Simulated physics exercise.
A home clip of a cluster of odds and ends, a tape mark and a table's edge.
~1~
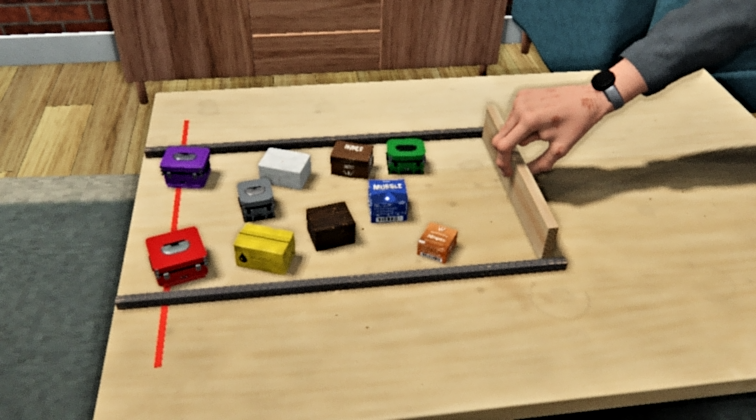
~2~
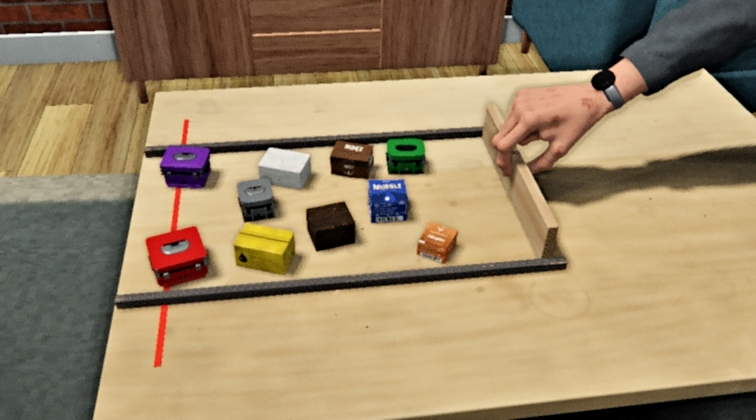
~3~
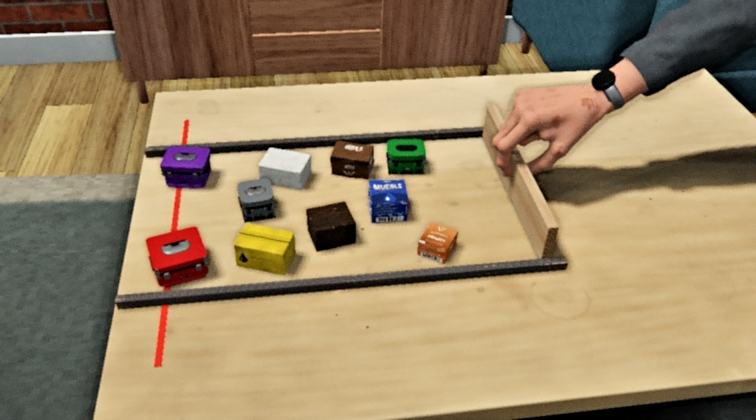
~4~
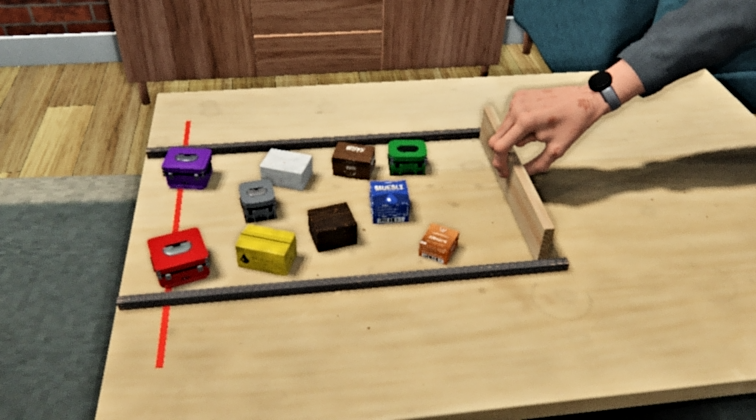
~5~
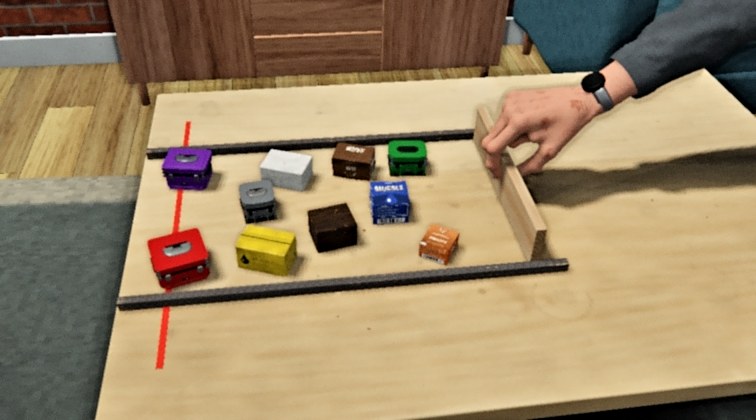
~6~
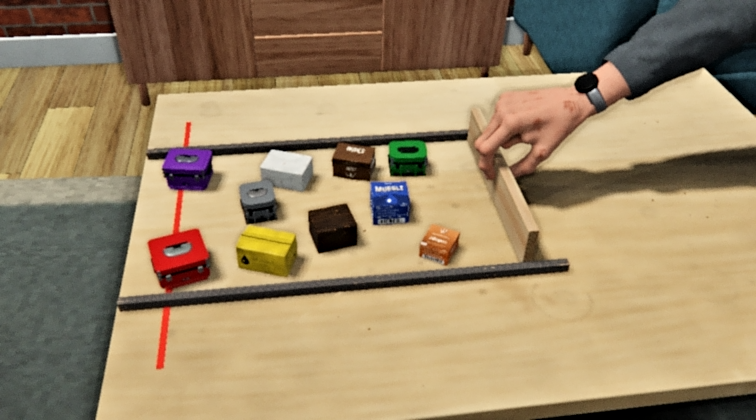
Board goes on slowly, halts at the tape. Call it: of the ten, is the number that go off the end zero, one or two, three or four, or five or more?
Five or more go off.
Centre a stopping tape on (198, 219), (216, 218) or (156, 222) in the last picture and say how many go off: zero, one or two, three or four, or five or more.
Lab note - count at each of the three spots: Three or four; either three or four; five or more.
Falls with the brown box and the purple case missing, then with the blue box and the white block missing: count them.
First try: 4 fallen; other try: 4.
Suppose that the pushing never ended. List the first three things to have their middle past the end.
Order: Purple case, then white block, then red case.
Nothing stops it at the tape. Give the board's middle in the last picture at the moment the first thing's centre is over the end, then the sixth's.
First: Around (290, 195). Next: Around (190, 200).
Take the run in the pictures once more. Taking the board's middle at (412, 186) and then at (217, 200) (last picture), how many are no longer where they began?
3 by the first point, 10 by the second.
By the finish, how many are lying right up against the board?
4 of them.
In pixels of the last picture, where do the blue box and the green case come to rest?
The blue box stops around (157, 210); the green case around (161, 176).
Soon after, none off yet; purple case at rest near (189, 170); red case at rest near (180, 260); grey case at rest near (258, 202).
After that, none off yet; purple case displaced about its own width near (133, 170); red case moving near (172, 261); grey case displaced about its own width near (225, 203).
In the end, the number that fall off is five or more; gone, brown box, white block, yellow box, grey case, red case and purple case.
